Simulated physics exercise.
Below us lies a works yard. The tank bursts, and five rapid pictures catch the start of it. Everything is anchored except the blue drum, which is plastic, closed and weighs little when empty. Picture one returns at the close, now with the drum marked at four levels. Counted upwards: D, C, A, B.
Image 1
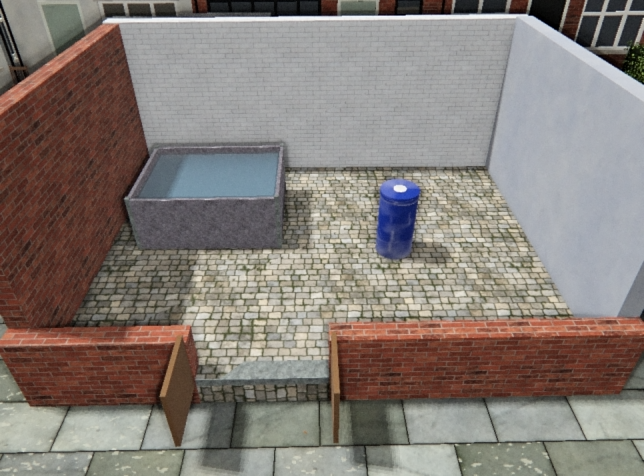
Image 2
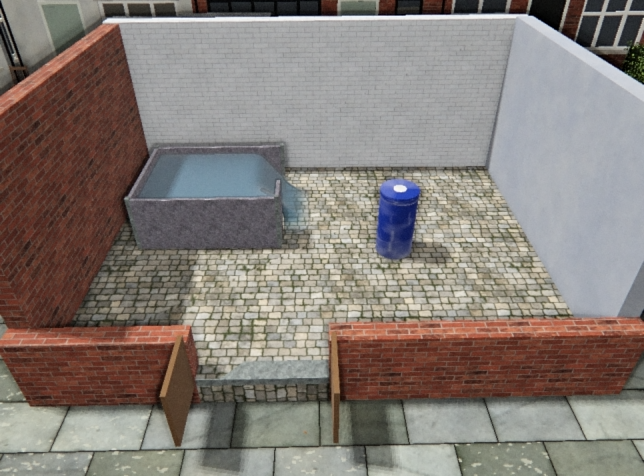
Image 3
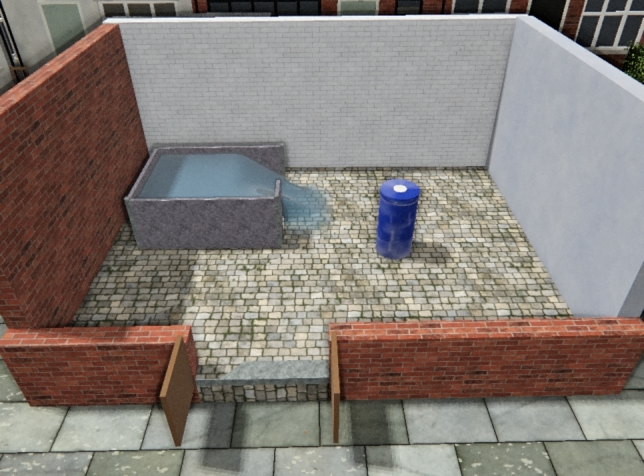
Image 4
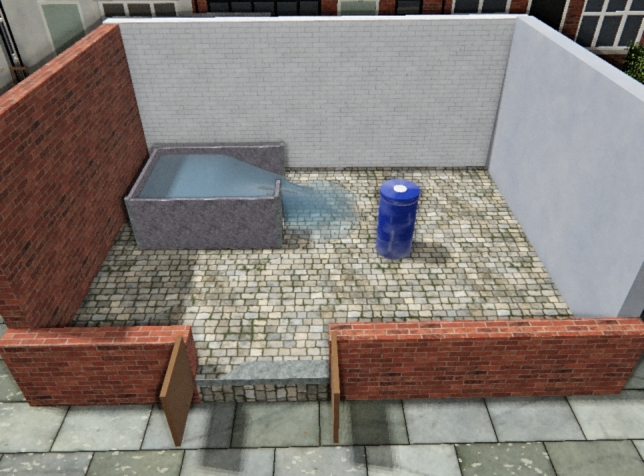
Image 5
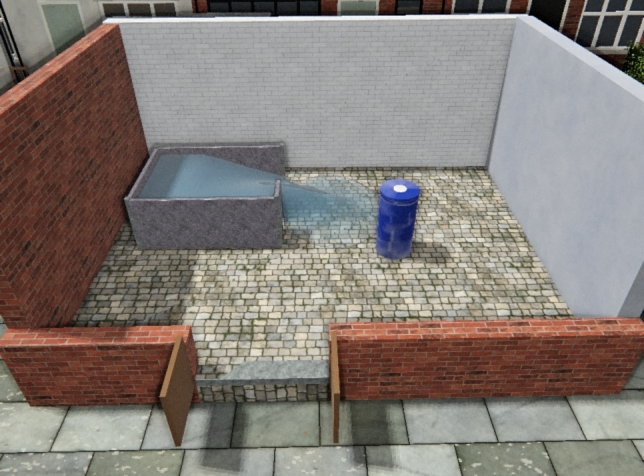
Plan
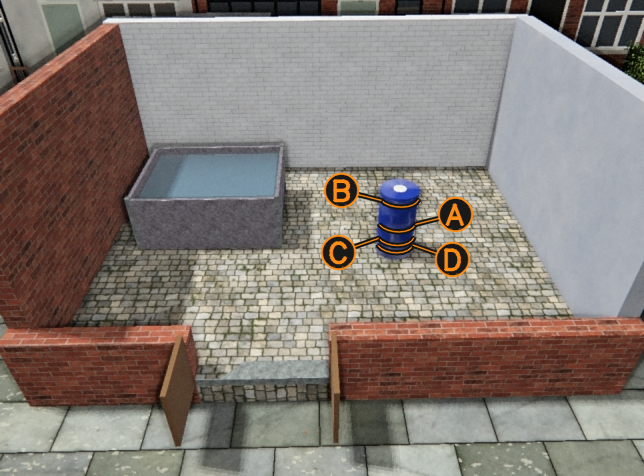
To begin with, a full stone tank stands at the left of a walled, cobbled yard, with a blue drum to its right and an open gate in front. Water then pours out at the tank's right side and spreads rightward over the cobbles, drawing nearer the unmoving drum.
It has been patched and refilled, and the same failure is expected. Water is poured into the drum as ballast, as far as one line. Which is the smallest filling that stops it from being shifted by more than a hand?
Use level C.
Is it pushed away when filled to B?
No.
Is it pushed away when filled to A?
No, that is safe.
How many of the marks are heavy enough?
Three of them.
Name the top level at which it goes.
D it is.
On the marked copy, A at (399, 231); B at (401, 207); C at (397, 245); D at (397, 252); from the bottom up D, C, A, B.
If A is chosen, it does not move.
If B is chosen, it does not move.
If C is chosen, it does not move.
If D is chosen, it is pushed about its own width away.
